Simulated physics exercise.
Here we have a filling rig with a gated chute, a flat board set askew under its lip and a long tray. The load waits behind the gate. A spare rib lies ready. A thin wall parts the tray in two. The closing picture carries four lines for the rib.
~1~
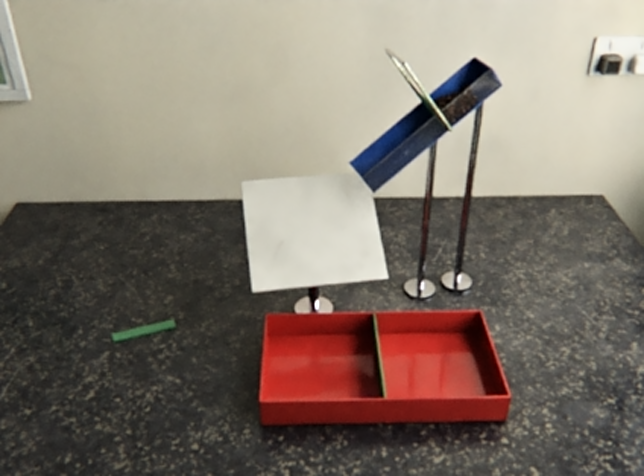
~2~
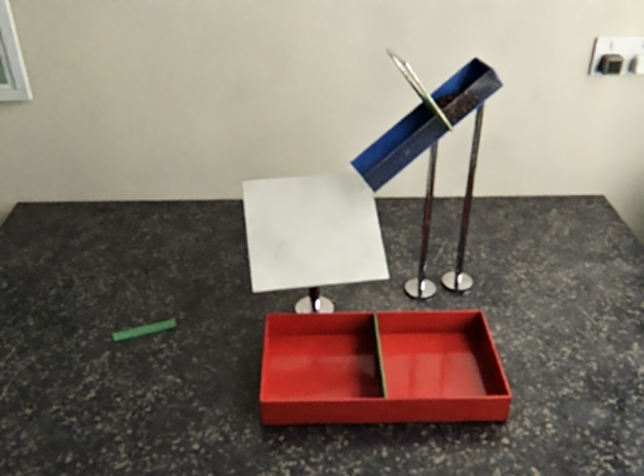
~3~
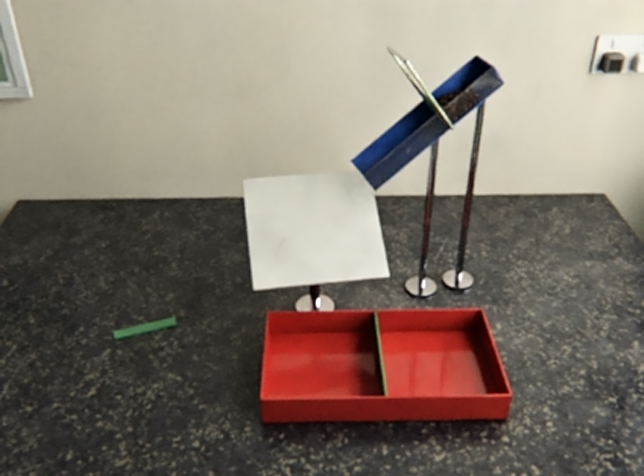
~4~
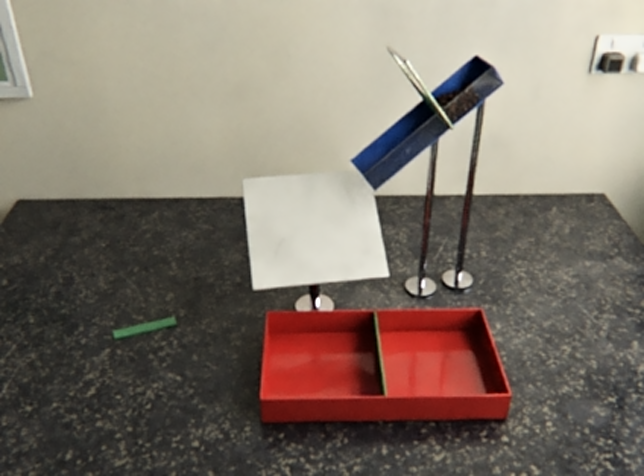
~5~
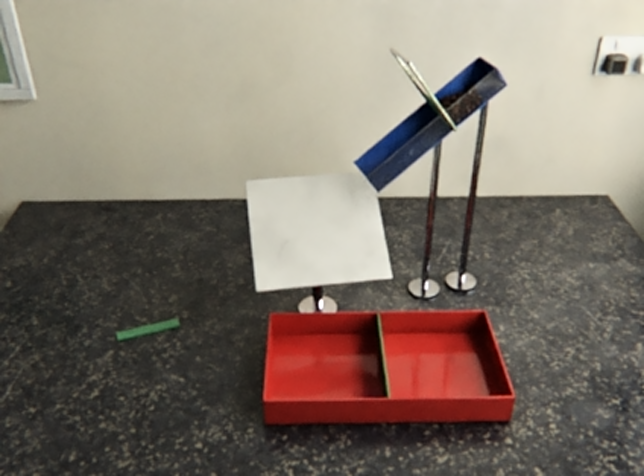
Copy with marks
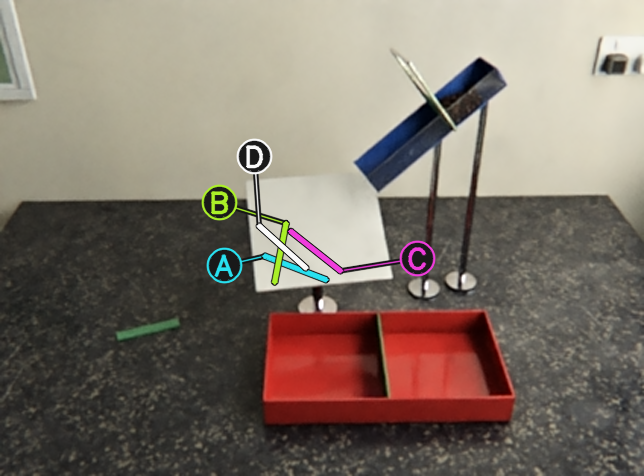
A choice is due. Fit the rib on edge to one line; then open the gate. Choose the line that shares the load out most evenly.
C is best.
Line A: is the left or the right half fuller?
More lands on the left.
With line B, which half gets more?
More lands on the left.
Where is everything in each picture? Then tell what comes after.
The first frame shows load behind the gate (453, 105), chocolate balls; lip of the chute (367, 185), sloping fairly steeply.
The second frame shows middle of the board (314, 228), tilted fairly steeply; middle of its low edge (322, 285); of its high edge (306, 176).
The third frame shows front corners of the tray (261, 399) and (511, 395); front end of its middle wall (387, 397); gate still shut (429, 100).
The fourth frame shows middle of the load (455, 103); lip (368, 183).
The fifth frame shows middle of the load (458, 105); lip (371, 185).
On the marked copy, line A from (264, 256) to (325, 279); line B from (286, 223) to (274, 282); line C from (290, 231) to (340, 270); line D from (259, 226) to (305, 267).
Choosing A, of what is caught, almost all in the left half, about a tenth in the right.
Choosing B, of what is caught, every piece in the left half, not one piece in the right.
Choosing C, of what is caught, roughly half in the left half, roughly half in the right.
Choosing D, of what is caught, almost all in the left half, about a tenth in the right.
